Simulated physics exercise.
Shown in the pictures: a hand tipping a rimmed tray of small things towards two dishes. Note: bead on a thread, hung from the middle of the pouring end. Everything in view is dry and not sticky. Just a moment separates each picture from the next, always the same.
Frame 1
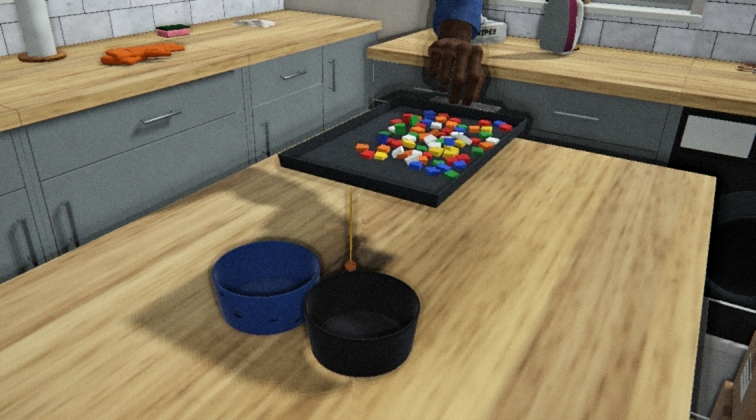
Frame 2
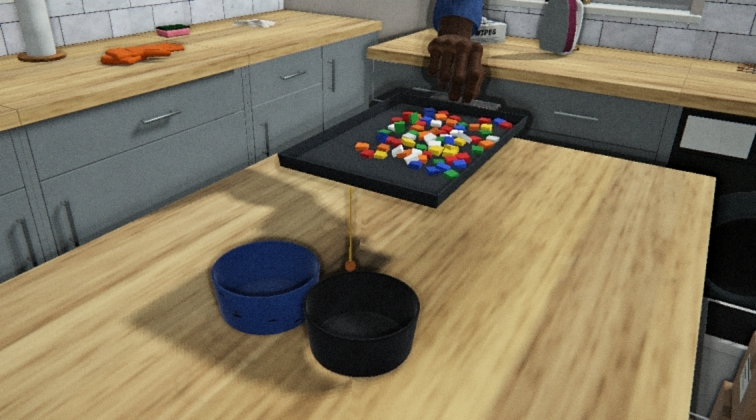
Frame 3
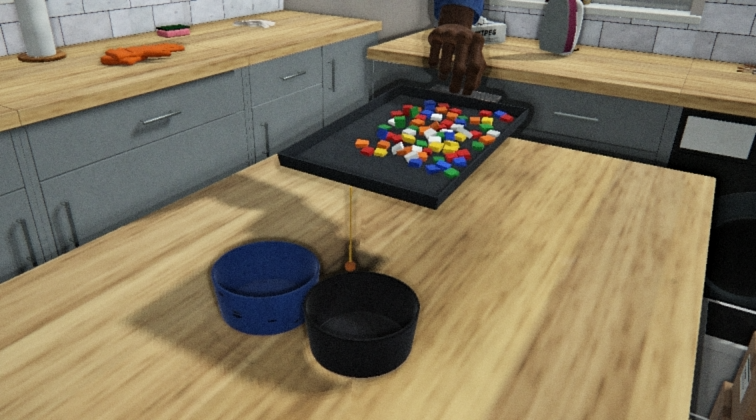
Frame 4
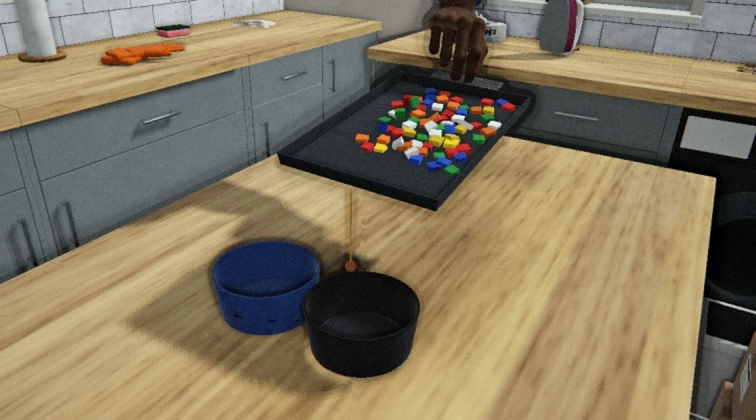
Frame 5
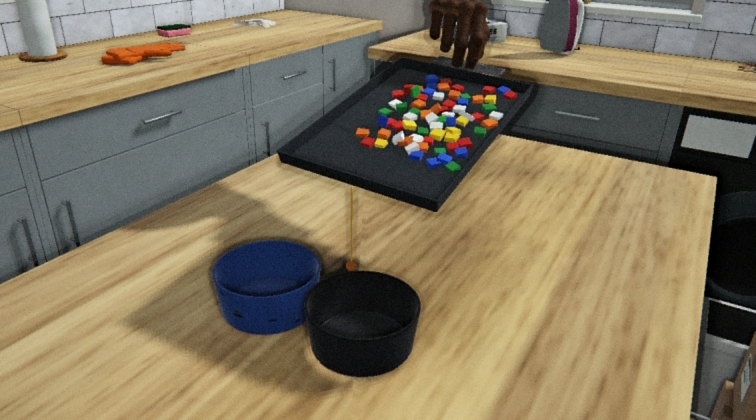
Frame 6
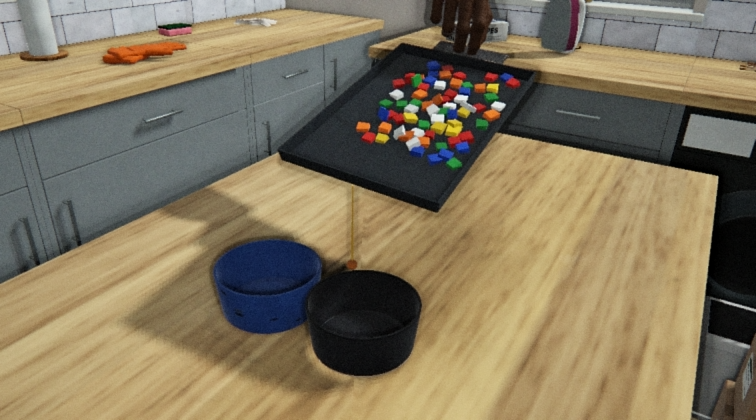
The clip opens with a hand holding the far end of a dark rimmed tray of small colourful tiles above a wooden counter, near a blue dish and a black dish. The hand gradually raises that end, steepening the tray, while its near edge dips slightly at the right corner and the dishes stay still.
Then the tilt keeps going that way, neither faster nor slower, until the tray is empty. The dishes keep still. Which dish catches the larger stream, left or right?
The larger heap is bound to sit in the right dish there.
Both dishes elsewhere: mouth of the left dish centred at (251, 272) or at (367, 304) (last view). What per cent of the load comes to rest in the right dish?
Close to 60 in a hundred, then close to 10 in a hundred.
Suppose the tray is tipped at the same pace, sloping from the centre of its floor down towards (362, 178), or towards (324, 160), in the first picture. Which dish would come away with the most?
The first tilt favours the dish to the right, the second the dish to the left.
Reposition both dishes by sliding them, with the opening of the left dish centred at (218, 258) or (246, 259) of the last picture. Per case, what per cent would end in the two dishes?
Roughly 20 % and then 40 %.
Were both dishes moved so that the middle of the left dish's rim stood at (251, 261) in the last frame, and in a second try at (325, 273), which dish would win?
On the first go the right-side one comes out on top, and on the second go the right-side one.
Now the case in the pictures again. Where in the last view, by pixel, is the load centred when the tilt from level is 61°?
Near the pixel (404, 178).
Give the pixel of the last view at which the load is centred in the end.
At about (374, 344), give or take.
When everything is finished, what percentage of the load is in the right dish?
It works out to roughly 80 percent of the load.
Soon after the last picture, tray tipped steeply; nearly all on the tray; a small part in the right dish; a stray few in the air.
A little later, tray tipped past a quarter turn; about two thirds on the tray; about a quarter in the right dish; a small part outside both; a small part in the air.
Later still, tray tipped past a quarter turn; most in the right dish; about a quarter outside both.
At rest, tray tipped past a quarter turn; most in the right dish; none in the left dish; about a quarter outside both.
